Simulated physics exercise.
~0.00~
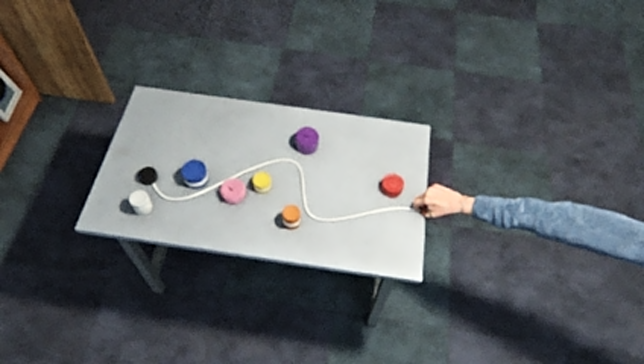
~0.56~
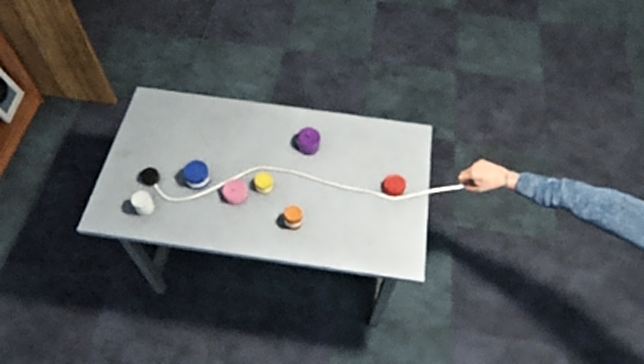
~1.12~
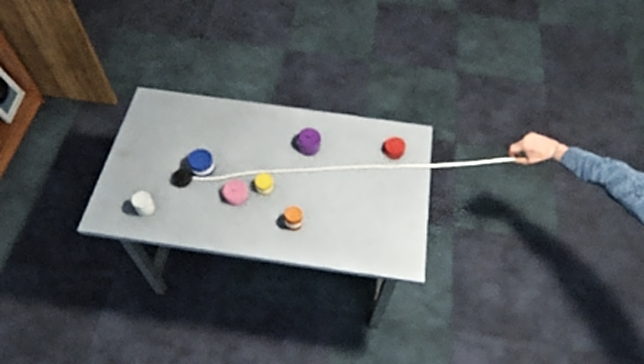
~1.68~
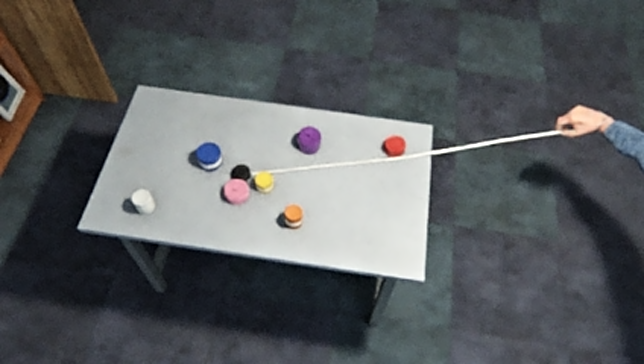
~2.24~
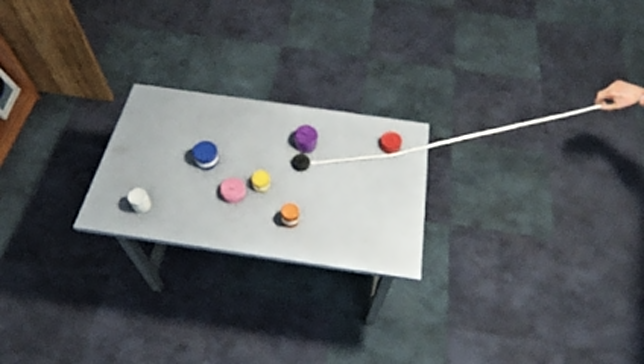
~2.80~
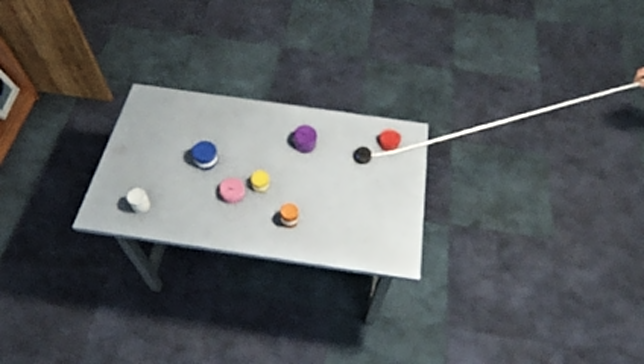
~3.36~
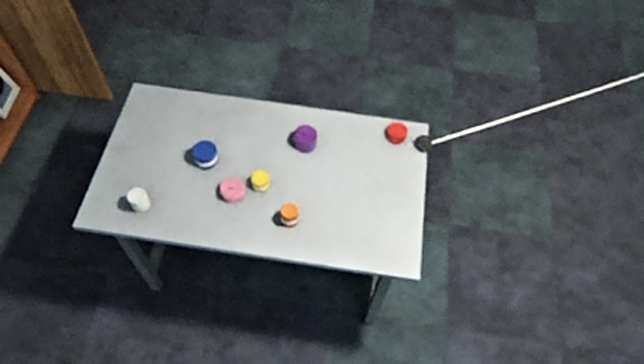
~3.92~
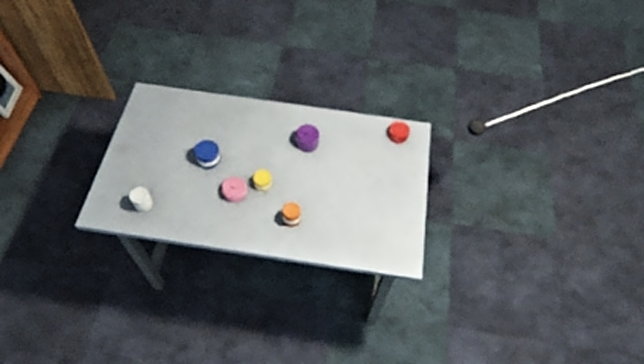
The clip opens on a grey table holding a black puck-shaped object and seven small coloured containers, with a hand gripping a white cord that winds between them. The hand pulls right, and the cord straightens, sweeping the red tub upward toward the back of the table. The black puck then slides right, and the blue tin shifts slightly up and right. It passes the pink pot and yellow tin, continues below the purple pot and nudges the red tub near the edge. Finally the puck leaves the tabletop and hangs beyond it on the cord, while all seven containers remain.
